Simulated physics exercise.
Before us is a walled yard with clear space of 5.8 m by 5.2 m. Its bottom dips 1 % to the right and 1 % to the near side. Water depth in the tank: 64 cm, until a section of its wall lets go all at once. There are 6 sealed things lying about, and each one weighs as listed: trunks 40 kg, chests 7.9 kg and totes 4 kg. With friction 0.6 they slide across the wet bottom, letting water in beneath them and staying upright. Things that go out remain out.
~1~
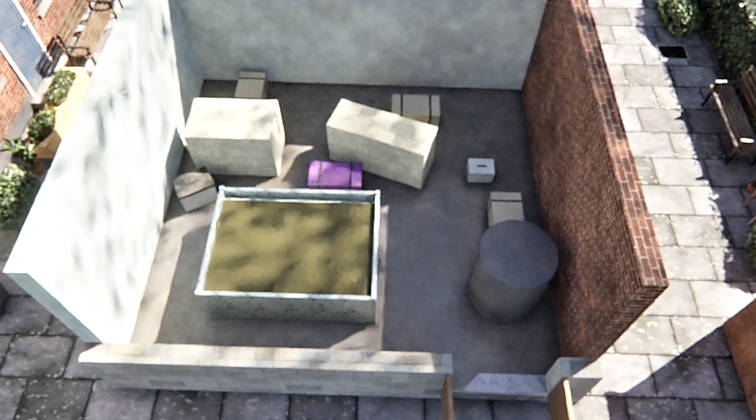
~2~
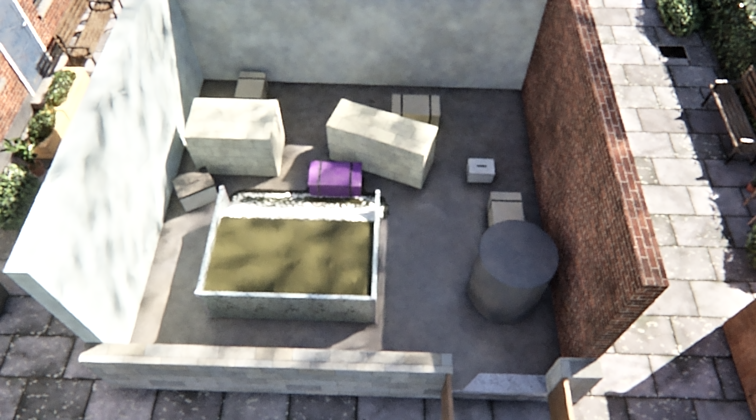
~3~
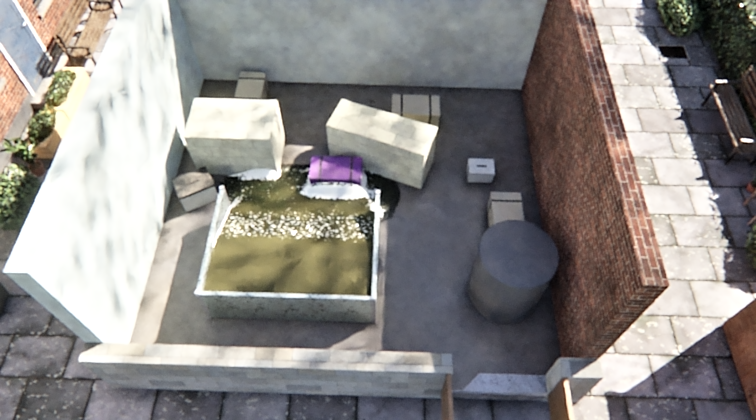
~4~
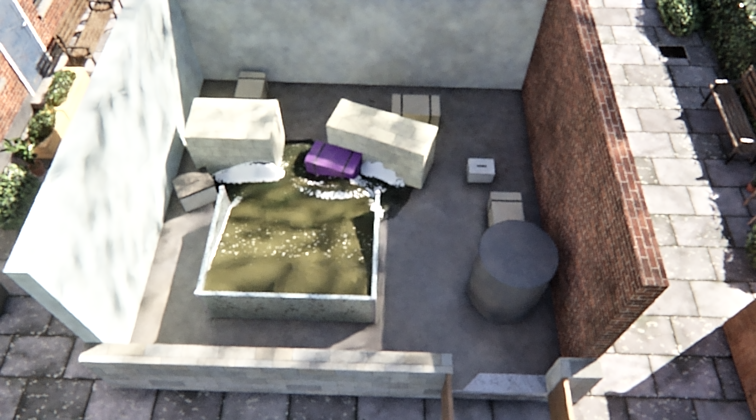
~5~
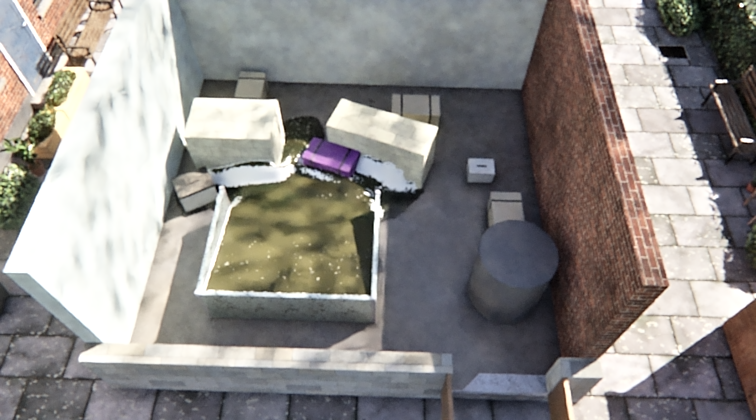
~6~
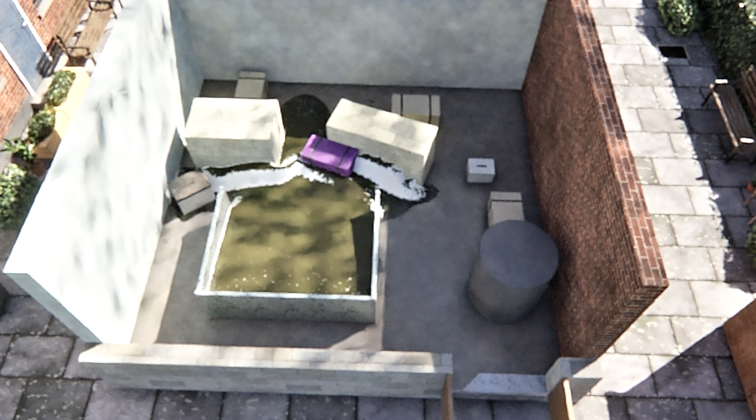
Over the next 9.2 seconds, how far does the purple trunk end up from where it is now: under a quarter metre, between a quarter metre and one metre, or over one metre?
The purple trunk ends up over one metre away.
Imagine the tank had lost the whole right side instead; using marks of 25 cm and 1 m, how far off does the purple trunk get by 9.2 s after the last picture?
Under that change, the purple trunk keeps its spot.
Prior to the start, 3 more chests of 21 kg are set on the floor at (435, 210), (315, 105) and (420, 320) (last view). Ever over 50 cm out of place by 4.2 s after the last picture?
The first one ends up beyond that, the second beyond that, the third inside that.
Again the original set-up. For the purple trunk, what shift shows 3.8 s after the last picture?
200 cm or so by then.
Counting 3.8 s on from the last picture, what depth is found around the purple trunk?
Roughly 8 cm at that moment.
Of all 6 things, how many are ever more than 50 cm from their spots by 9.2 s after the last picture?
I count 5 of them.
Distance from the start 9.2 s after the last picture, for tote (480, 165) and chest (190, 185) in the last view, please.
200 cm and 550 cm, respectively.
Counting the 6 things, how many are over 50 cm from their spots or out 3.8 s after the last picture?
By my tally, 2.
Then, 1.2 s after the last picture the purple trunk is near (316, 111), 1.3 m from its start, aground; 0 of 6 are out; 0 afloat.
Then, 3.8 s after the last picture the purple trunk is near (375, 81), 2.1 m from its start, aground; 0 of 6 are out; 3 afloat.
Then, 6.2 s after the last picture the purple trunk is near (380, 77), 2.2 m from its start, aground; 0 of 6 are out; 3 afloat.
Then, 9.2 s after the last picture the purple trunk is near (382, 78), 2.2 m from its start, aground; 0 of 6 are out; 2 afloat.
